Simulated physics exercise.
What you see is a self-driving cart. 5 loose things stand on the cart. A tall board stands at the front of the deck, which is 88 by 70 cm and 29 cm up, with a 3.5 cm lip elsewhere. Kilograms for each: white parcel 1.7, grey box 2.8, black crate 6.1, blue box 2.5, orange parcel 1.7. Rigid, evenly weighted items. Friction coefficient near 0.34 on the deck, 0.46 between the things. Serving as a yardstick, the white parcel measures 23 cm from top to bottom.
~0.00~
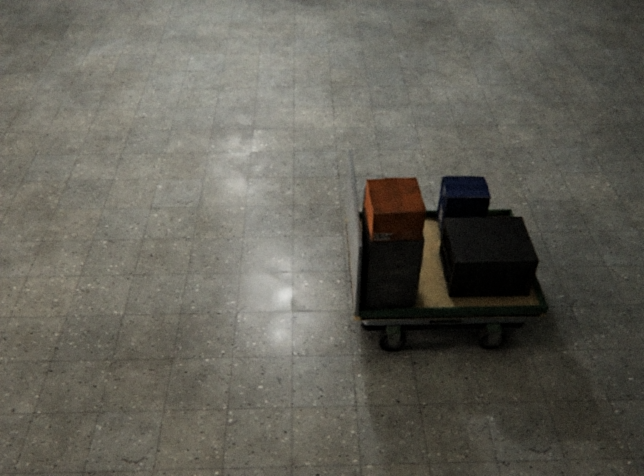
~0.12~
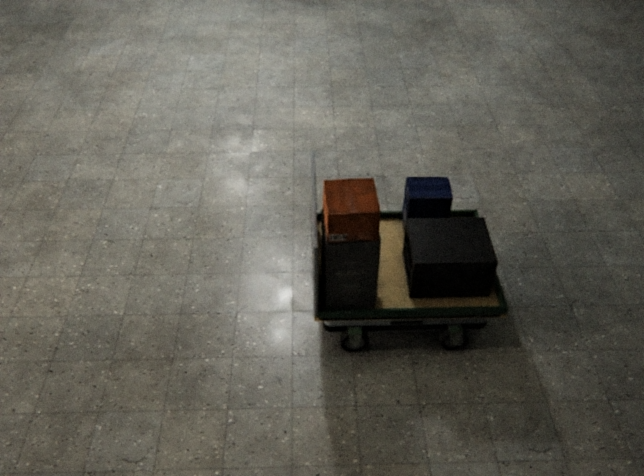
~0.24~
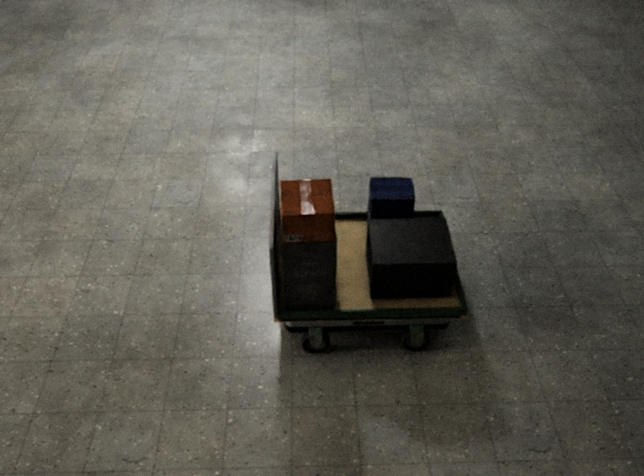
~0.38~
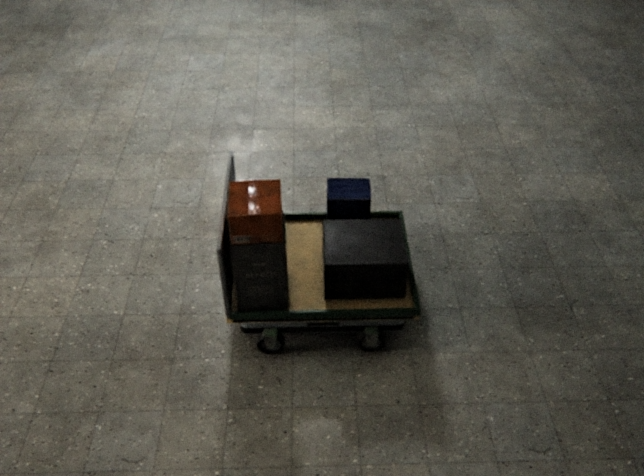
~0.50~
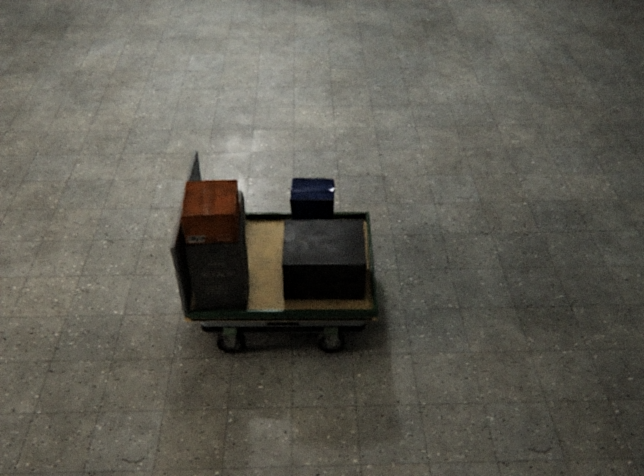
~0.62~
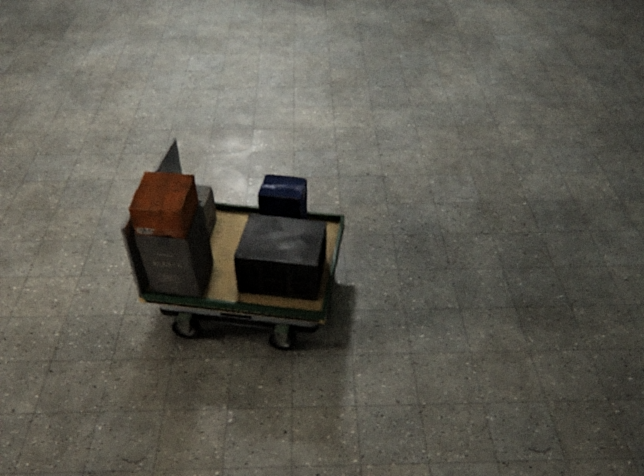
A low cart carrying an orange box stacked on a dark one, a black crate and a small blue box rolled left across a dim tiled floor, then turned slightly, its load still aboard.
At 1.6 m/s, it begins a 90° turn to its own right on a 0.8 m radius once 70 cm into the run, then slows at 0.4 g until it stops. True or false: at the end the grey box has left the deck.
True, it has left the deck.
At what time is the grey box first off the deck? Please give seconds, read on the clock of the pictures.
Around 0.9 seconds.
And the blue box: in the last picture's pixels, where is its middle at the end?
Roughly pixel (231, 96).
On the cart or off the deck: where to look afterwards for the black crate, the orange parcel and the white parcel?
Once it all settles, the black crate stays on its surface, the orange parcel leaves its surface and the white parcel stays on its surface.
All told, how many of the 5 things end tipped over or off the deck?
The answer is 2.
Around 0.82 s, cart 131 cm along, turned 33°; orange parcel now off the deck; grey box at 24° to upright near (115, 209); white parcel shifted 18 cm.
Around 1.12 s, cart 179 cm along, turned 68°; grey box now off the deck; white parcel shifted 24 cm; black crate shifted 5 cm.
Around 1.32 s, cart 211 cm along, turned 88°; white parcel shifted 28 cm; black crate shifted 9 cm.
Around 1.62 s, cart 251 cm along, turned 90°; white parcel shifted 27 cm; black crate shifted 9 cm; blue box shifted 2 cm.
Finally (2.3 s), off the deck, grey box and orange parcel; not toppled but over 10 cm from the start, white parcel and black crate; the last one still in place (within 10 cm). In the last view, grey box near (15, 171).
